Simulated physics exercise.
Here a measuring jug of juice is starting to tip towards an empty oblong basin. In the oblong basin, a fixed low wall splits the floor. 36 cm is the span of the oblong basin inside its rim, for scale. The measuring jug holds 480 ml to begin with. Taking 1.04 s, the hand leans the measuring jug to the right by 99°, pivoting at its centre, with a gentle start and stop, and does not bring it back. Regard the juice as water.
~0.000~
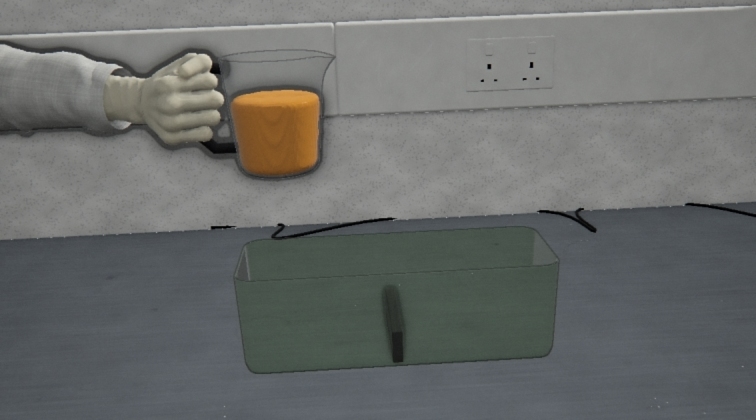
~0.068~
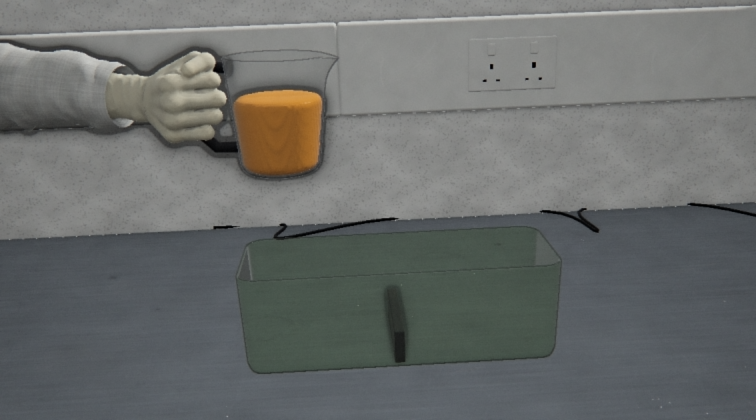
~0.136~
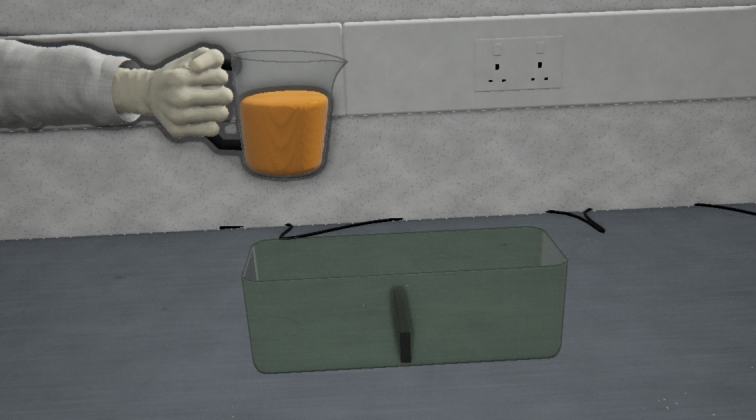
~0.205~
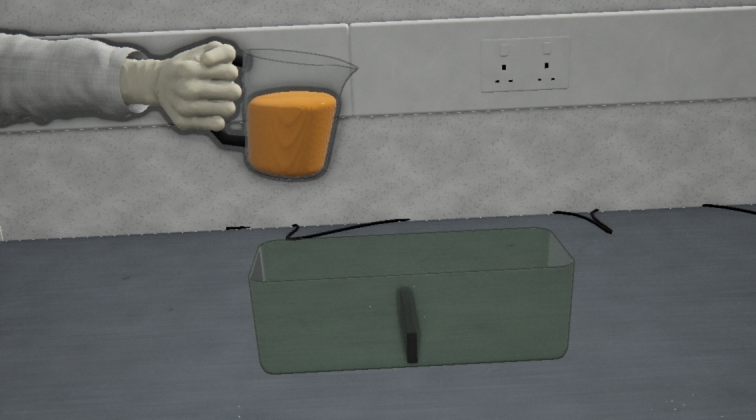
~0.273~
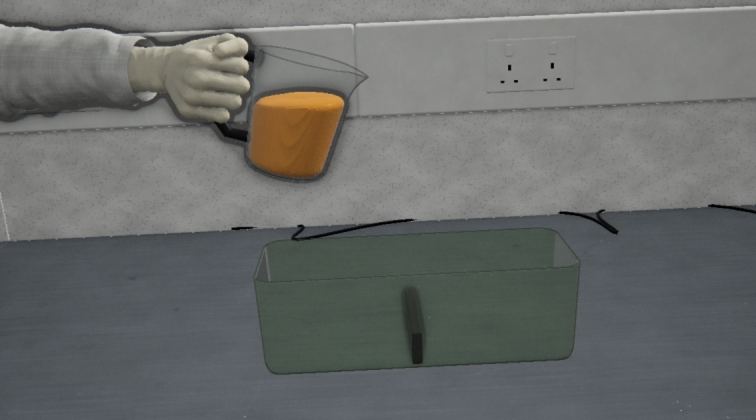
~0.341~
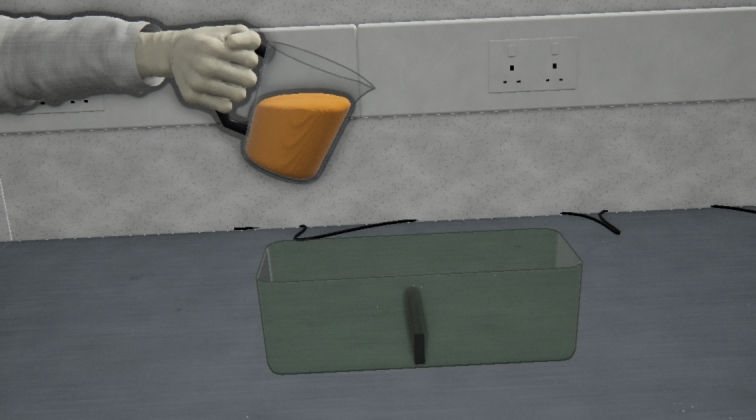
The clip shows a gloved hand holding a clear measuring jug of orange juice above and behind an empty, greenish oblong basin on a grey surface, then gradually tilting the jug to the right while the juice stays inside.
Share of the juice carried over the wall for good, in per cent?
Near 91 per cent.
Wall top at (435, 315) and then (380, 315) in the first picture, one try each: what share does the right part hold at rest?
First 10, then 90 per cent.
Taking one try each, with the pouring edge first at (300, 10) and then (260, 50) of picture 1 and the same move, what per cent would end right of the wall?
I'd expect close to 55 per cent and then close to 10 per cent.
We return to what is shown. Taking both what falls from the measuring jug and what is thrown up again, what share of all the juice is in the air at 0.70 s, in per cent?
Around 14 in a hundred.
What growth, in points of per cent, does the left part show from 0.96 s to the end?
It comes to some 7 per cent.
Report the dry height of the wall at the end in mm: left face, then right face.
Left side: Around 38 mm. Right side: Around 18 mm.
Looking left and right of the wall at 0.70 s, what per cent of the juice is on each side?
0 per cent left and 1 right, roughly.
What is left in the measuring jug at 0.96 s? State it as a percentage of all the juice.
28 per cent or so.
Then, 0.70 s in, the tilt is 75° and 84 per cent is still to pour, 0 is left of the wall and 1 right of it.
Then, 0.96 s in, the tilt is 98° and 28 per cent is still to pour, 1 is left of the wall and 46 right of it.
Then, 1.24 s in, the tilt is 99° and 3 per cent is still to pour, 5 is left of the wall and 85 right of it.
Then, 1.54 s in, the tilt is 99° and 0 per cent is still to pour, 7 is left of the wall and 91 right of it.
Finally, 8 per cent lies left of the wall, 91 right of it and 1 outside.
